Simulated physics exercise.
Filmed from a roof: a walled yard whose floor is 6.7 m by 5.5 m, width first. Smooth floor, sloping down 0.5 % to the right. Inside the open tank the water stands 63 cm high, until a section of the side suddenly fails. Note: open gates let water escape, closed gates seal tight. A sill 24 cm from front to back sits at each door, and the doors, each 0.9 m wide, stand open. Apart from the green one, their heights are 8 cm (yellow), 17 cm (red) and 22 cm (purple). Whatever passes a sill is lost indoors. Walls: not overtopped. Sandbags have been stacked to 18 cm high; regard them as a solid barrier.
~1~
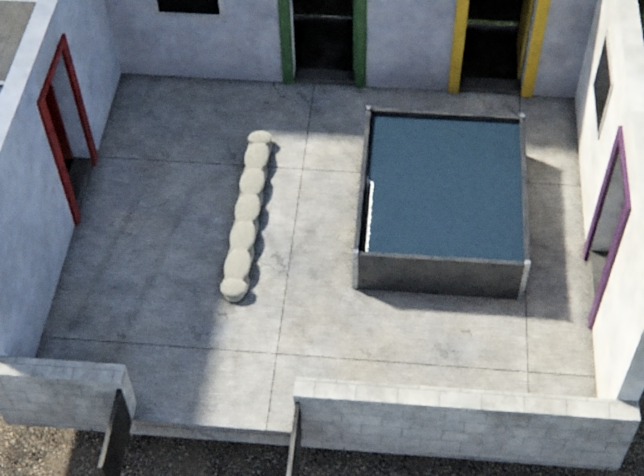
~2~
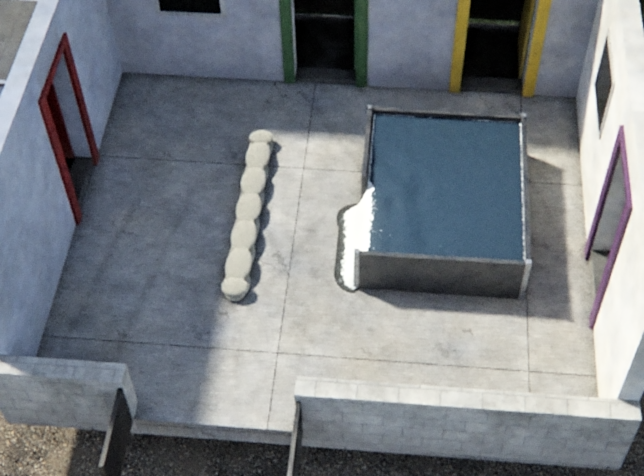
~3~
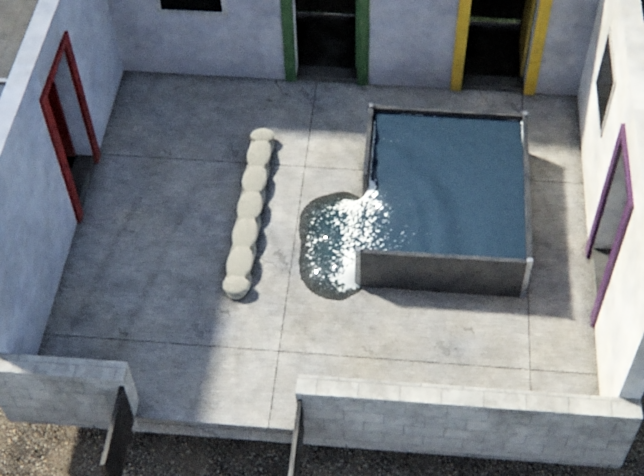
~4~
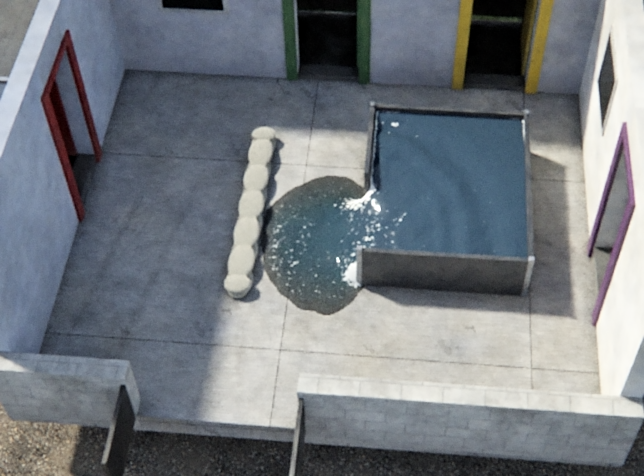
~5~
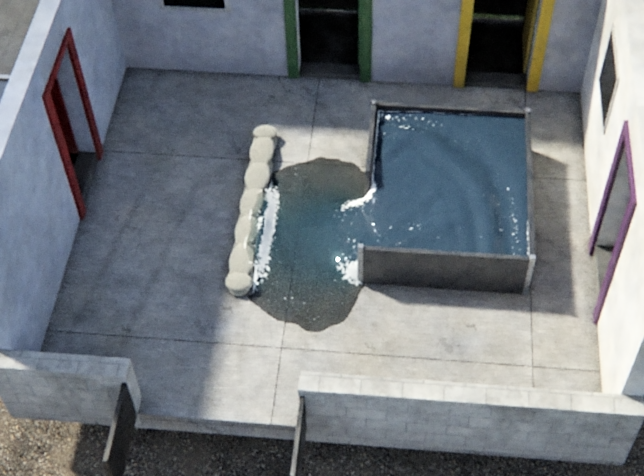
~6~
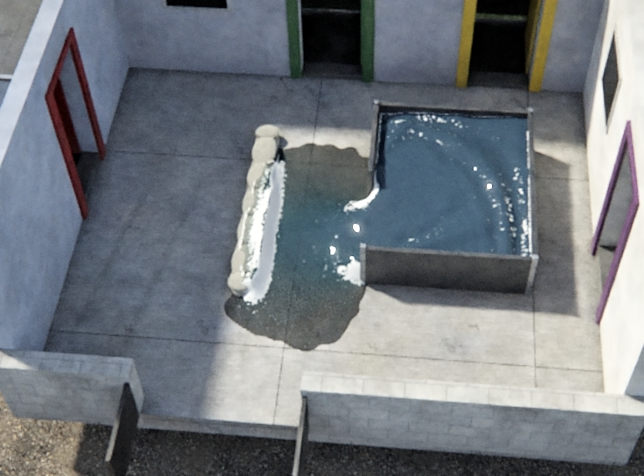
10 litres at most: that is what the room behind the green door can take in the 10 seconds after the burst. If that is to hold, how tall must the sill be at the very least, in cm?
Close to 14 cm is just enough.
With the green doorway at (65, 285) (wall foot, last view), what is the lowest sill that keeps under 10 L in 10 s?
Roughly 9.5 cm, give or take.
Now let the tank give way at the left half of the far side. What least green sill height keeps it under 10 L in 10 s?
In that case about 24 cm.
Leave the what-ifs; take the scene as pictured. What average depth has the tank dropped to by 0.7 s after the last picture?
Around 45 centimetres.
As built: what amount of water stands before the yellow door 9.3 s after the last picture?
It stands about 5.5 centimetres deep.
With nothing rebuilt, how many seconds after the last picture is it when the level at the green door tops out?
Approximately 2.0 s.
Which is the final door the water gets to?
Last in order comes the purple door.
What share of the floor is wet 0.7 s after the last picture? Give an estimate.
I'd say near 30 percent.
Then, 0.7 s after the last picture water covers 30 % of the floor, deepest (40 cm) near (270, 244); it has not reached the green door.
Then, 2.3 s after the last picture water covers 60 % of the floor, deepest (29 cm) near (270, 244); 16 cm at the green door, 25 litres in over its 8 cm sill.
Then, 9.3 s after the last picture water covers 90 % of the floor, deepest (11 cm) near (570, 105); 8 cm at the green door, 121 litres in over its 8 cm sill.
At the green door as built, the water peaked near 17 cm, 2.1 s after the last picture.
With a sill of 12.5 cm, 22 litres would have come in within the 10 s; with 15 cm, 4 litres. So under 10 litres takes about 14 cm.
